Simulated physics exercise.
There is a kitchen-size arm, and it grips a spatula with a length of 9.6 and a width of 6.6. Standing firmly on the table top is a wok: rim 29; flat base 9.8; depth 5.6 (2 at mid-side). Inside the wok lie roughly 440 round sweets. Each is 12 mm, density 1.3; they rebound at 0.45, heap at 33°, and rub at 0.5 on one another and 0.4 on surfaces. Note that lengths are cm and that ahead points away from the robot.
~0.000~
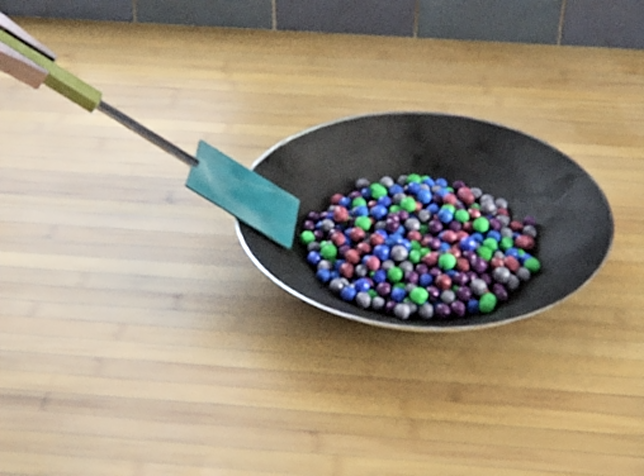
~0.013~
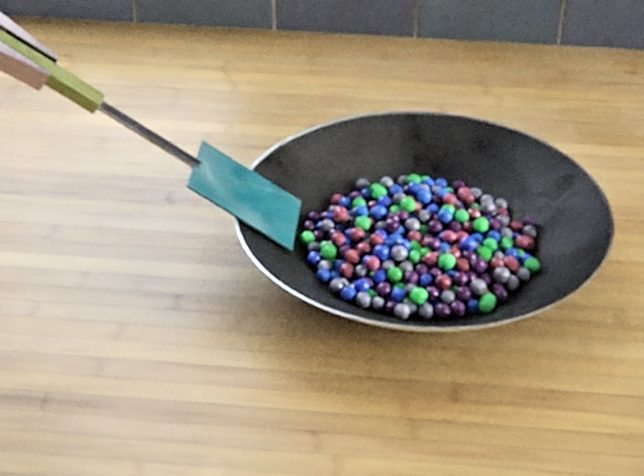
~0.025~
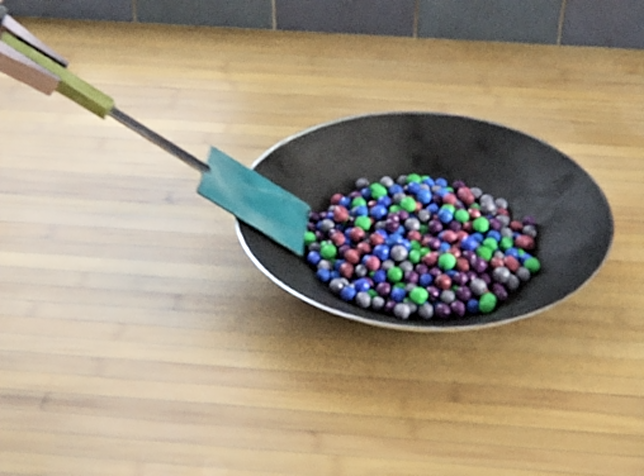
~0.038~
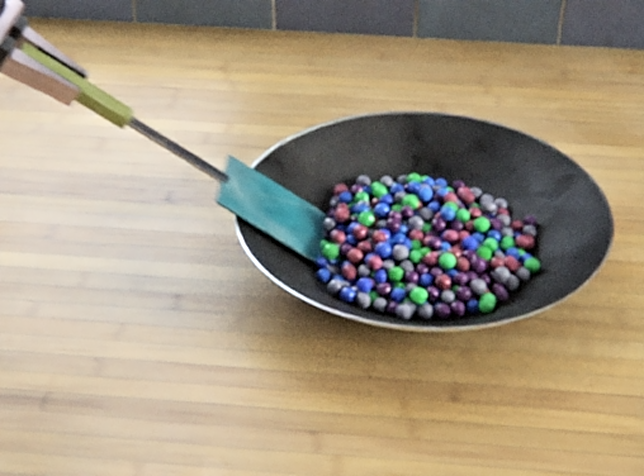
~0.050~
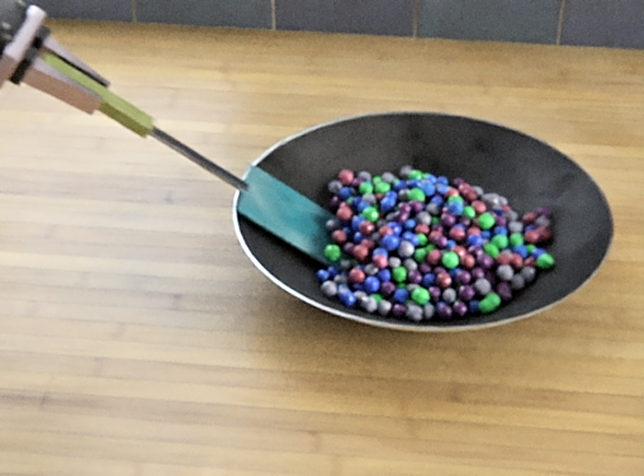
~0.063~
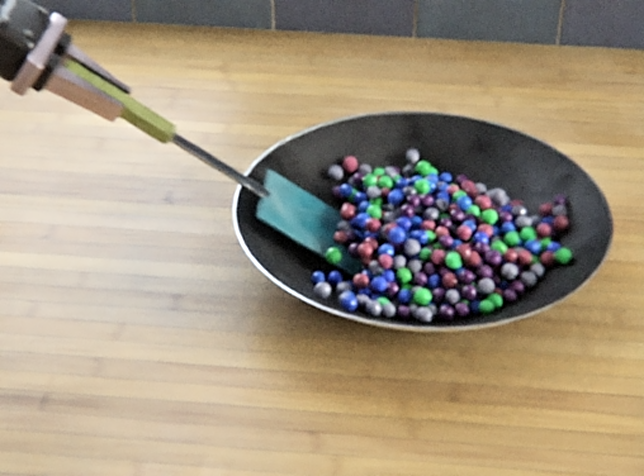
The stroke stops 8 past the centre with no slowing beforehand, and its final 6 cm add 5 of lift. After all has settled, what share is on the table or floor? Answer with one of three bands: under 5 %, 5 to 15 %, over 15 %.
Over 15 %.
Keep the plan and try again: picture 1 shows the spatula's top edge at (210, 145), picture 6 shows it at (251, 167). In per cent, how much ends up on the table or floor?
Close to 15 in a hundred.
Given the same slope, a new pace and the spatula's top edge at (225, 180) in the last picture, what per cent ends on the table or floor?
Share: Roughly 10 %.
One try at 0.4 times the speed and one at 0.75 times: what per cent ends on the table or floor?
Roughly 10 per cent on the first try and 20 per cent on the second.
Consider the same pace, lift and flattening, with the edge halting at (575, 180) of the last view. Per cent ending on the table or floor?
40 %.
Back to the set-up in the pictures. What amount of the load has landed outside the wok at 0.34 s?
That would be near 10 per cent, give or take.
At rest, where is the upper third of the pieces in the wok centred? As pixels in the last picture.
It is centred near (524, 244).
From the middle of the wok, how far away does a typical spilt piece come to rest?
Distance, approx.: 58 cm.
After 0.09 s, sloping 34°, highest piece 7 above the table; 438 in the wok.
After 0.12 s, sloping 34°, highest piece 8 above the table; 429 in the wok, 9 on the blade or in flight.
After 0.34 s, sloping 34°, highest piece 24 above the table; 336 in the wok, 44 on the table or floor, 58 on the blade or in flight.
After 1.39 s, sloping 34°, highest piece 5 above the table; 336 in the wok, 102 on the table or floor.
At rest, 336 in the wok, 102 on the table or floor. That is 23 % on the table or floor.
